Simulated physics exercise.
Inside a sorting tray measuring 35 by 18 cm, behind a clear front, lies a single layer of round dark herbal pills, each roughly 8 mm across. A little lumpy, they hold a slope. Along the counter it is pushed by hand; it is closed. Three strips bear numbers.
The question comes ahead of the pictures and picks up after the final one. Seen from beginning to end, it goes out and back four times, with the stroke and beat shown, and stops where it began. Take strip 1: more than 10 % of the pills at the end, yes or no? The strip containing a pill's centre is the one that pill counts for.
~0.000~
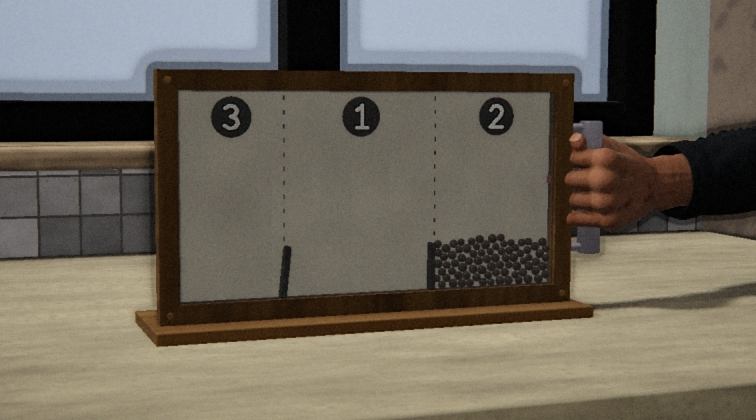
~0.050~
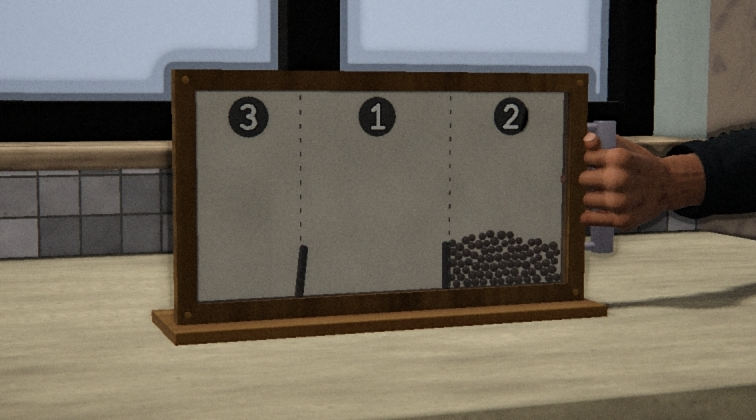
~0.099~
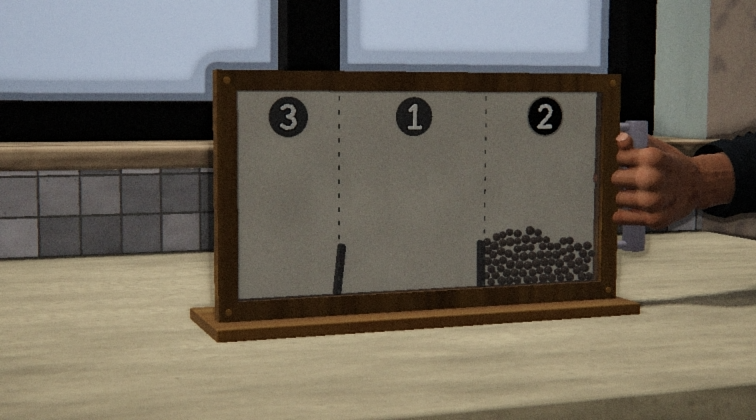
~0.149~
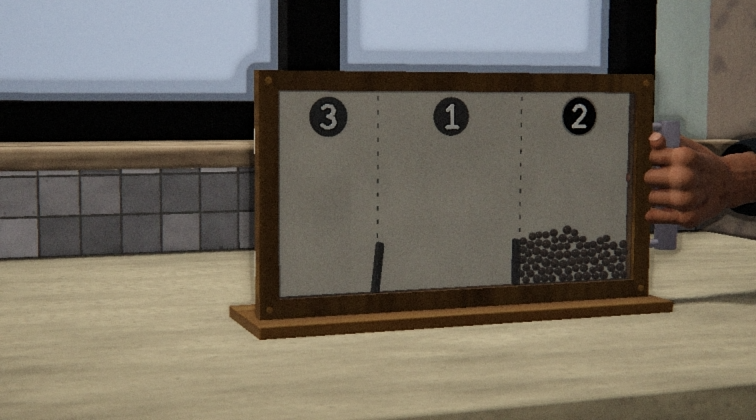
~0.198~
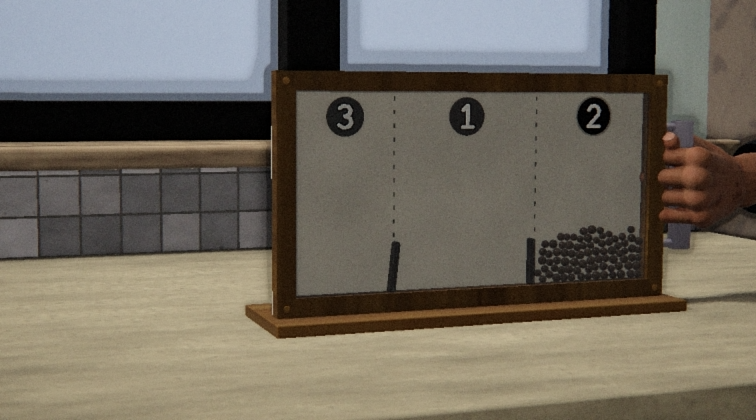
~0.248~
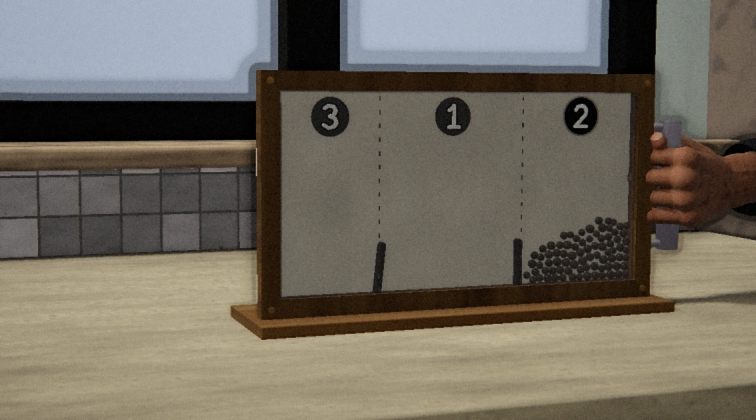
Strip 1: Yes.
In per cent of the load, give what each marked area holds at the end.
Result: Strip 1 = 20, strip 2 = 80, strip 3 = 0.
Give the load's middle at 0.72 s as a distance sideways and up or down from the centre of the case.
Right by about 12 cm and below by about 7 cm.
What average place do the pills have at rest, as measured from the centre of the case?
Offset approx. 9 cm right, 7 cm below.
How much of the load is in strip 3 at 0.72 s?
It comes to roughly 0 %.
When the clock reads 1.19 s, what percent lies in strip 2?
The share there is some 85 per cent.
After 0.72 s, it is 3 cm to the right; the pills' middle is 12 cm right of and 7 cm below the centre; no. 1, 10 %, no. 2, 95 %.
After 1.19 s, it is at its start; the pills' middle is 10 cm right of and 7 cm below the centre; no. 1, 15 %, no. 2, 85 %.
After 1.60 s, it is at its start; the pills' middle is 9 cm right of and 7 cm below the centre; no. 1, 20 %, no. 2, 80 %.
At rest by 2.1 s, it is at its start; no. 1, 20 %, no. 2, 80 %, no. 3, 0 %.
